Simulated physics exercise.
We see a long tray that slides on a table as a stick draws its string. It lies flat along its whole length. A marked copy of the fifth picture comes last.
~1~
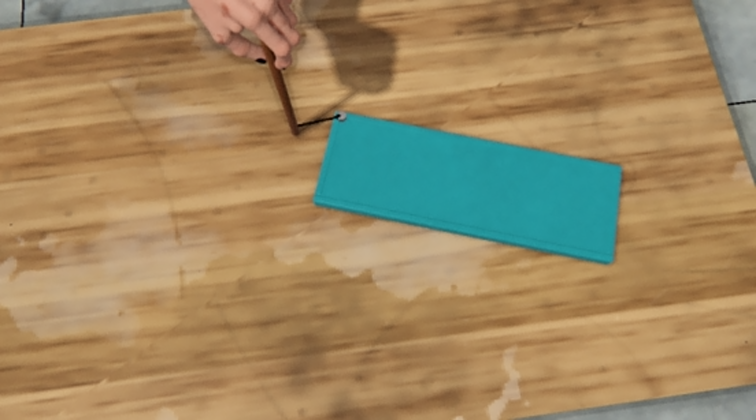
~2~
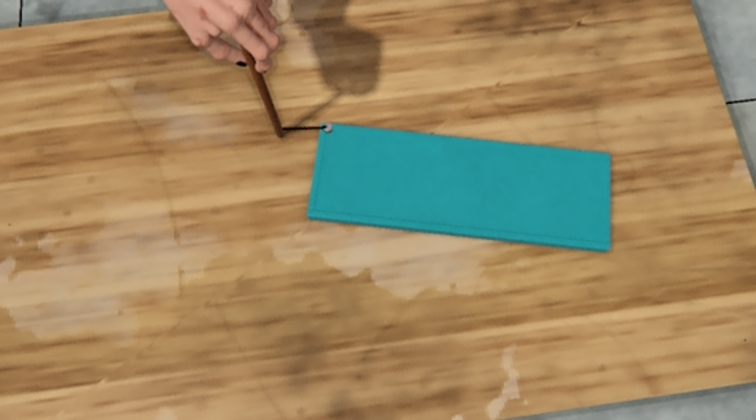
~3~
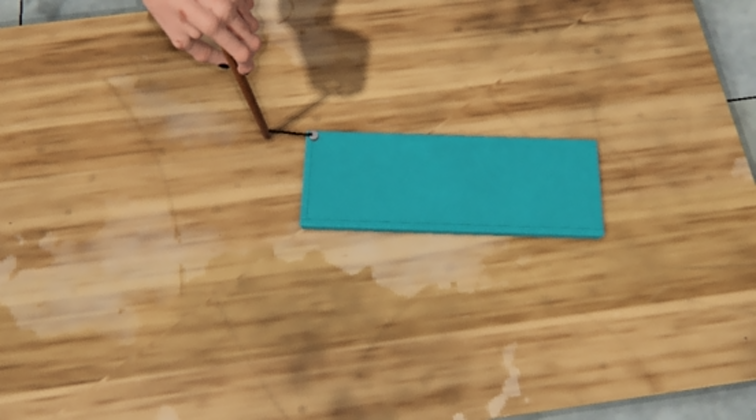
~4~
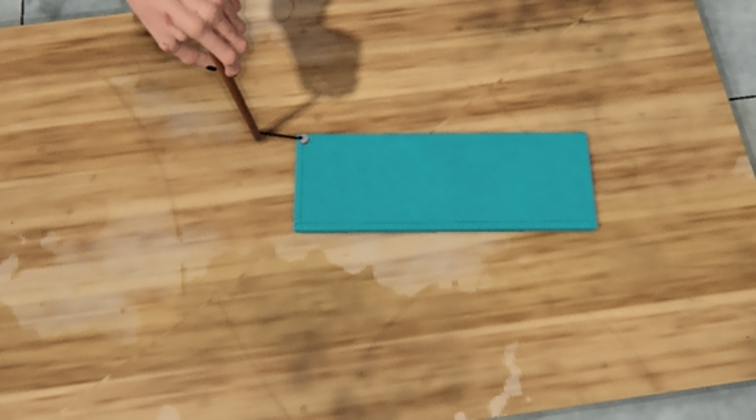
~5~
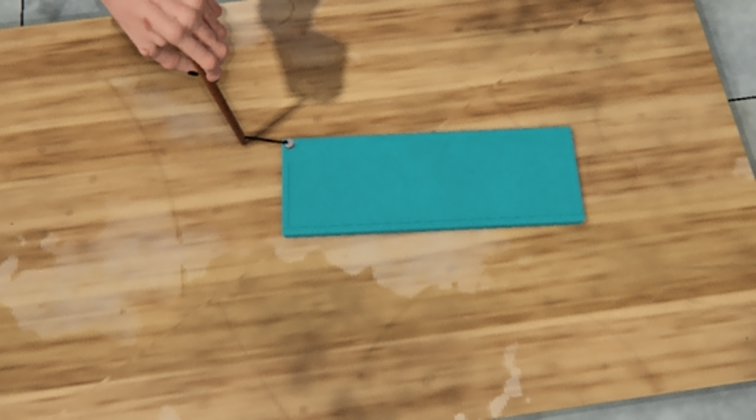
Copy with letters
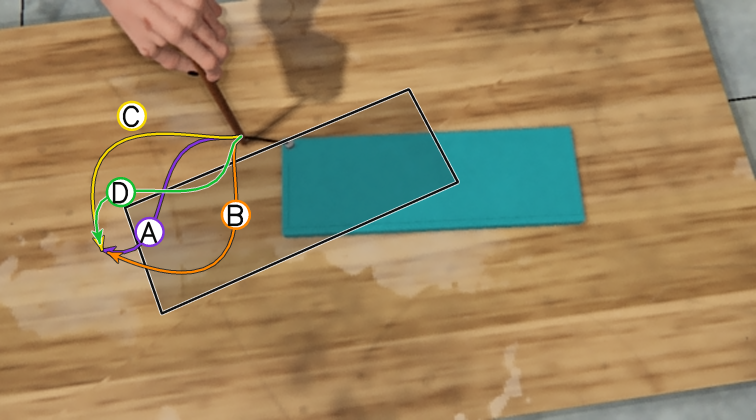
A turquoise tray, long and flat, lies right of centre on a streaky wooden tabletop with pale worn patches, seen from above at a tilt, with grey tiles showing at the edges. At the upper left, a hand holds a brown stick whose tip joins a short dark string to the tray's upper left corner. The hand moves left, drawing the tray a short way leftward as it turns slightly anticlockwise, while the camera stays still.
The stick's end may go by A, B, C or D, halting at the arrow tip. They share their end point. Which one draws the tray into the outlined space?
D is the one.
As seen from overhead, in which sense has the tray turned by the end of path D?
It turns anticlockwise.
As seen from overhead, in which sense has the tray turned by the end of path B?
Anticlockwise.
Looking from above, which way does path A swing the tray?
On that path, anticlockwise.
On the marked copy, A from (241, 136) via (164, 191) to (102, 250); B from (241, 136) via (223, 256) to (109, 252); C from (241, 136) via (117, 144) to (102, 250); D from (241, 136) via (165, 191) to (100, 243); the outline at (293, 195).
Following D. Soon after the start, foot of the stick (194, 191), middle of the tray (392, 185).
Later, foot of the stick (118, 194), middle of the tray (318, 188).
In the end, foot of the stick (103, 250), middle of the tray (293, 193); it lies in the outline.
As for the rest, A leaves its middle at (303, 200); B leaves its middle at (307, 224); C leaves its middle at (280, 176).
